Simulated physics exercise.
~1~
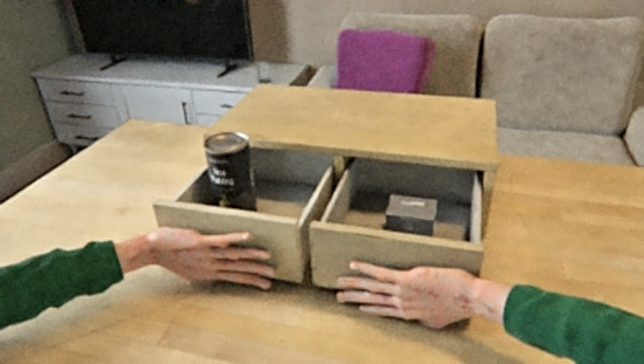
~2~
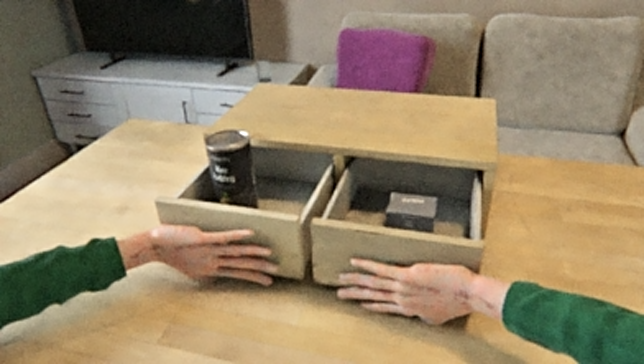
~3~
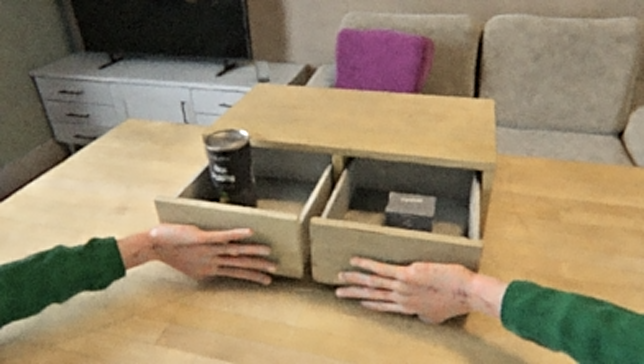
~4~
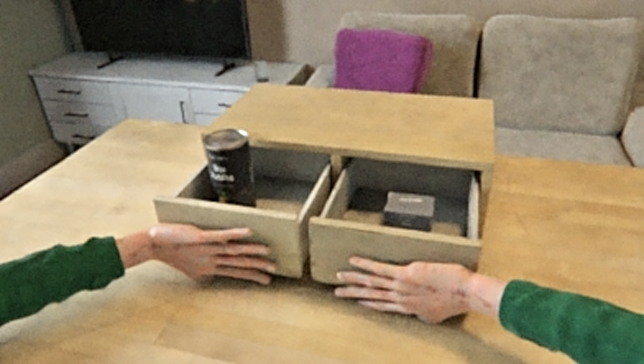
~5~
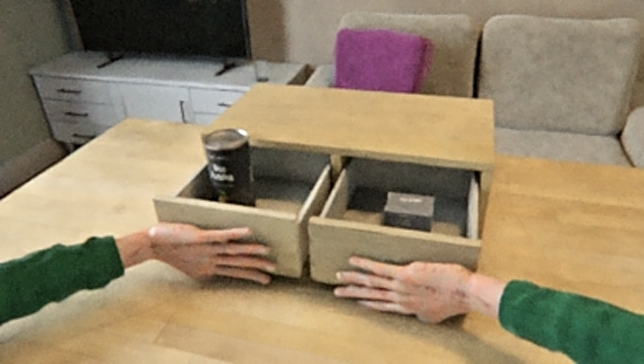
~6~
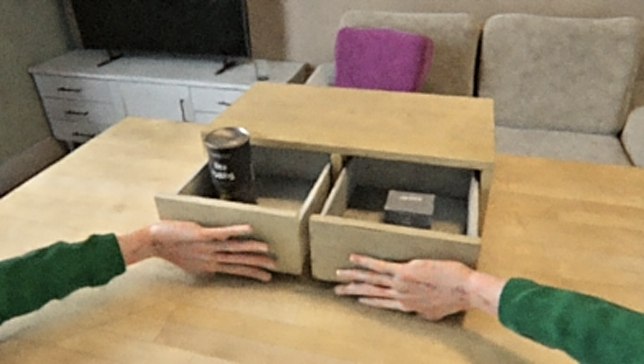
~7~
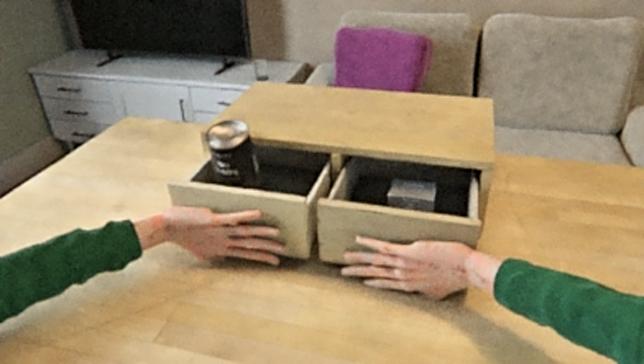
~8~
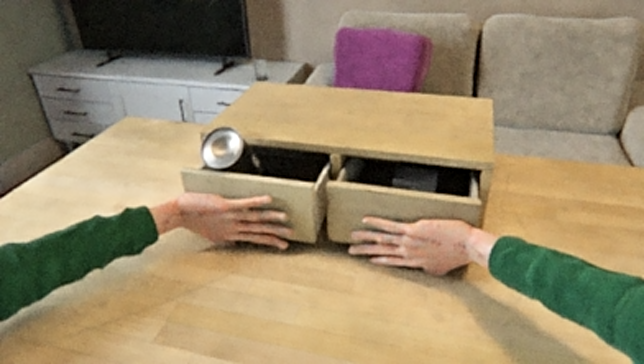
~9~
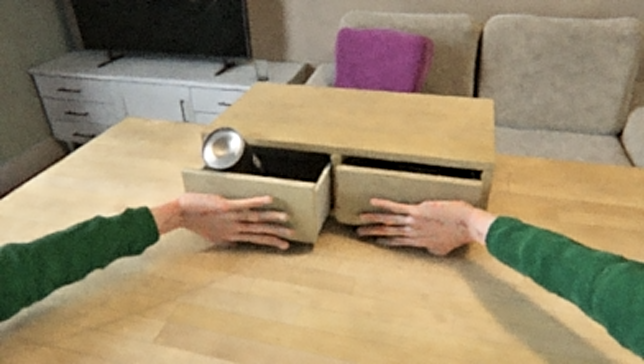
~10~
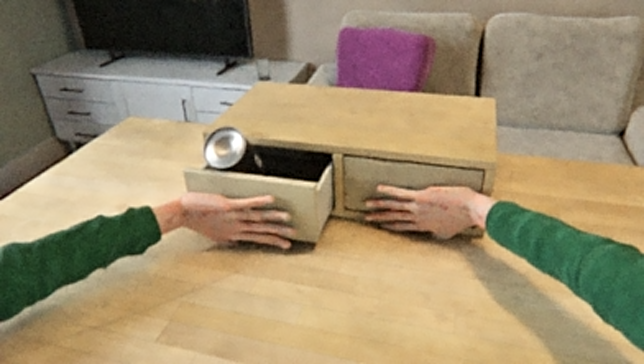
Two open drawers sit side by side in a wooden chest on a light wood table, seen from just behind a pair of green-sleeved arms, with a sofa and purple cushion beyond. A black can stands upright in the left drawer, its top above the rim, and a small dark grey box lies in the right one. The hands rest on the fronts, then push both drawers inward. The can tips towards the viewer as the left drawer stops partway. The right drawer slides on, hiding the box, and ends shut, while the left stays ajar with the can leaning.
